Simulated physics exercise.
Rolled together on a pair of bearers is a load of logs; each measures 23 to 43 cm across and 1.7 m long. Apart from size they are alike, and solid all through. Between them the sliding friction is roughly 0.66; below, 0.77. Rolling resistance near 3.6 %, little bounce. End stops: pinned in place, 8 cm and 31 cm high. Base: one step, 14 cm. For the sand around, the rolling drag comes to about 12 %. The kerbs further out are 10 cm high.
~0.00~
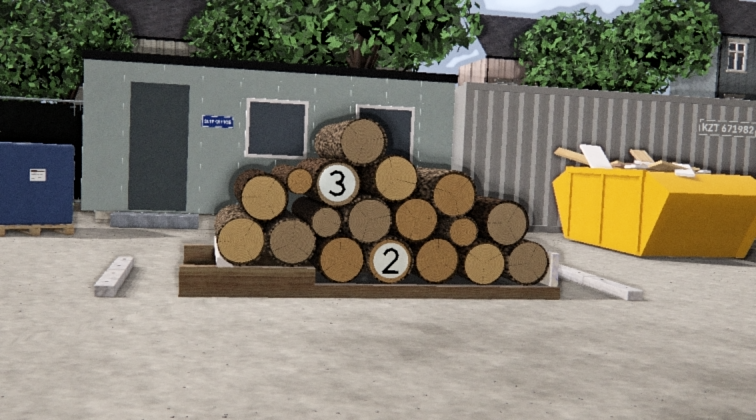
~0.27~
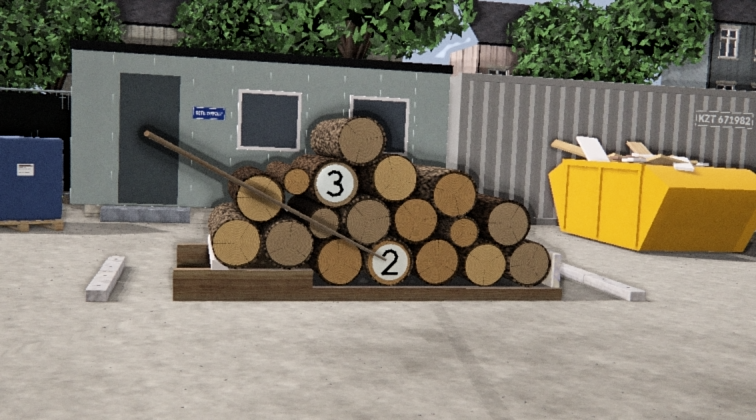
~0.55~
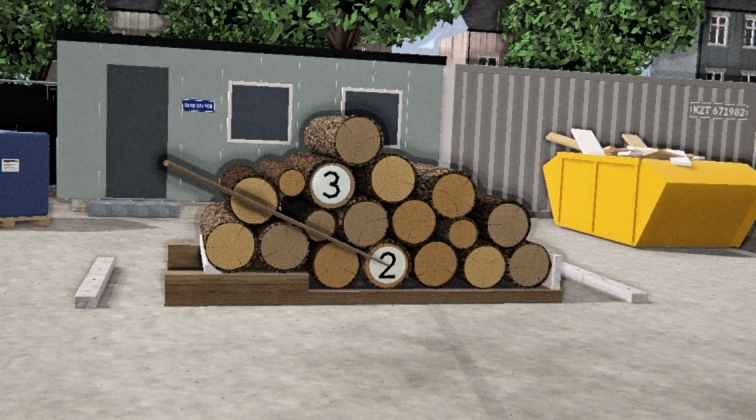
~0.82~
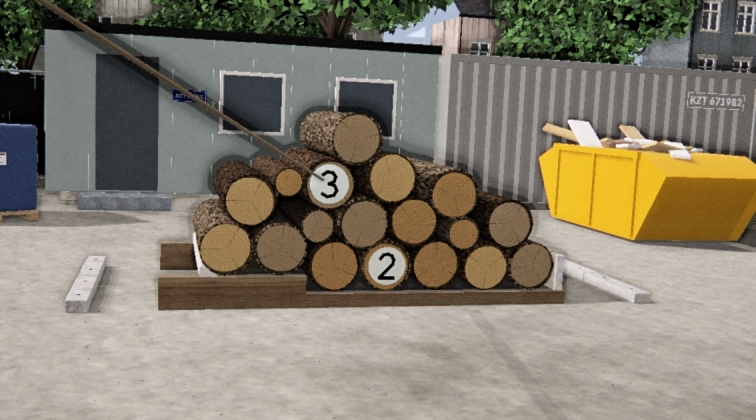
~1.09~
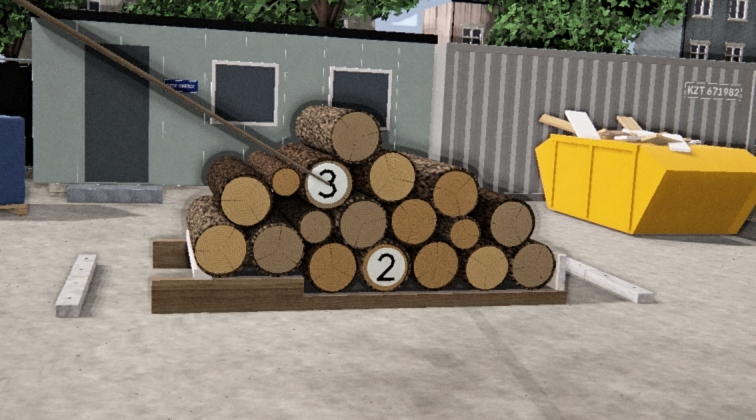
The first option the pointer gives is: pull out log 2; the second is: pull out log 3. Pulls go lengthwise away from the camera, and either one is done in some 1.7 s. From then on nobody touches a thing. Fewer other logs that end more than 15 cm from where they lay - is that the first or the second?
That is the first one.
First choice, 2.08 s in, 0 now displaced over 15 cm.
First choice, at rest by 2.4 s, 0 moved over 15 cm; not one over the kerbs; top of the pile 1.6 m high, from 1.6 m.
Second choice, 2.27 s in, 2 now displaced over 15 cm; the one last seen at (357, 137) 26 cm left and 36 cm down.
Second choice, at rest by 3.0 s, 2 moved over 15 cm; not one over the kerbs; the one last seen at (357, 137) 22 cm left and 37 cm down; top of the pile 1.3 m high, from 1.6 m.
